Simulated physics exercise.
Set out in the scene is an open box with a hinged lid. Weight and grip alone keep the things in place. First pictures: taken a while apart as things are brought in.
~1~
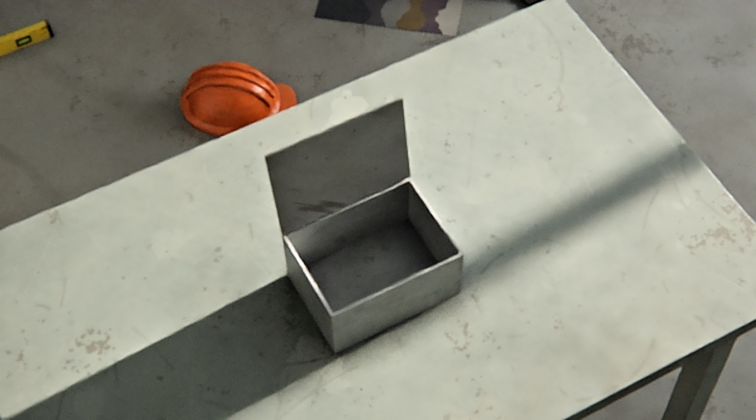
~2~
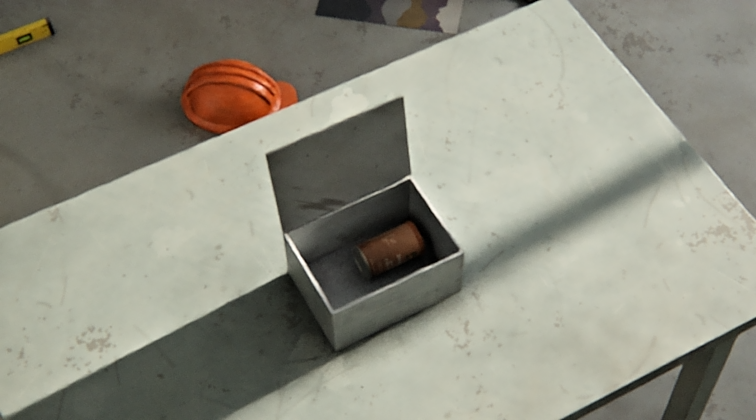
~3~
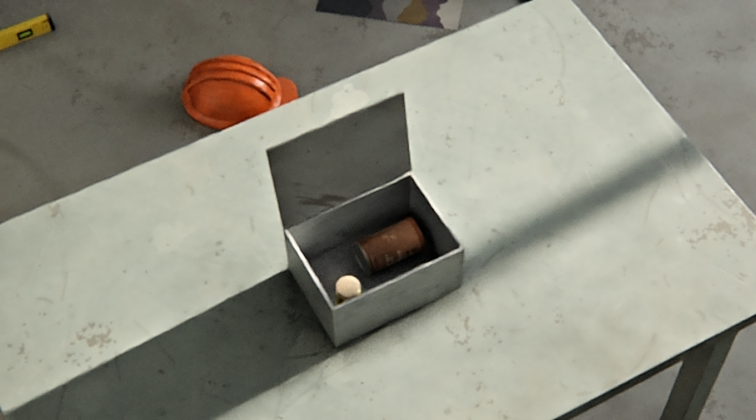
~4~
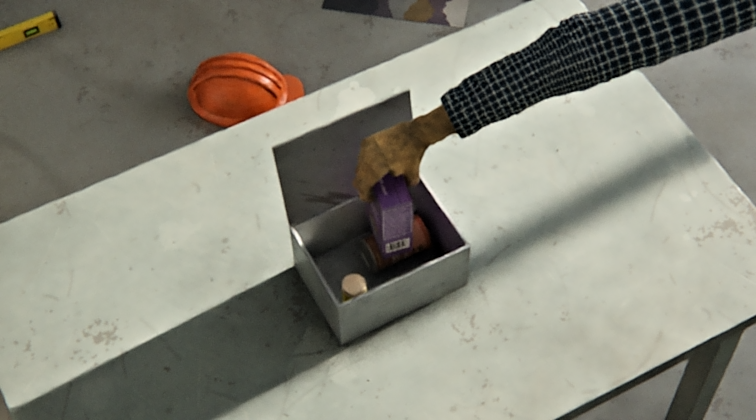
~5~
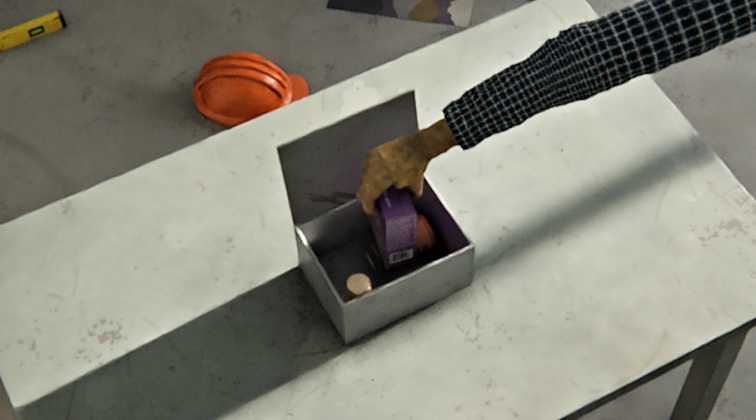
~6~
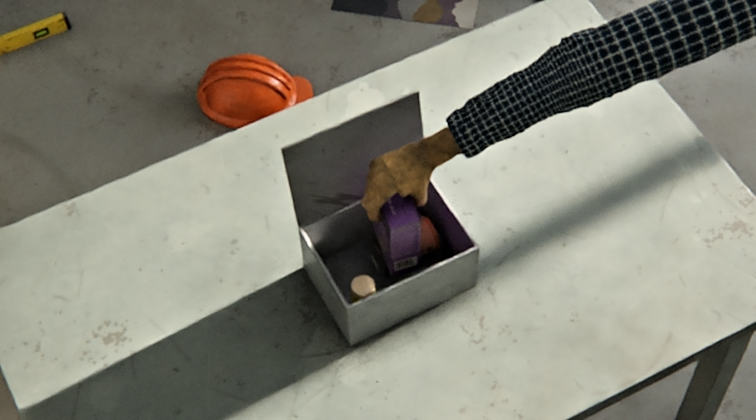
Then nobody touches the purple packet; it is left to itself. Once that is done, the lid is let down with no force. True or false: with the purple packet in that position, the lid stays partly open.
True.
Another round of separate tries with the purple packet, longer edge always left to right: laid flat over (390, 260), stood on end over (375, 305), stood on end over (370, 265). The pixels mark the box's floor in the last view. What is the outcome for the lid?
So: First shut tight, second shut tight, third open.
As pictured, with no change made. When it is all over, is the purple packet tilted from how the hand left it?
Result: It leans over.
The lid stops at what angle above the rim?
Angle: About 35°.
Then, 1.30 s later than the last frame, lid 83° above the rim; purple packet tilted by 40° near (397, 245); orange tin moved a little.
Then, 1.80 s later than the last frame, lid 36° above the rim; purple packet tilted by 40° near (398, 244); orange tin moved a little.
When it is over, lid 36° above the rim; lying over in the box, purple packet; the other 2 as before. End places, in pixels of the last picture, purple packet near (397, 244).
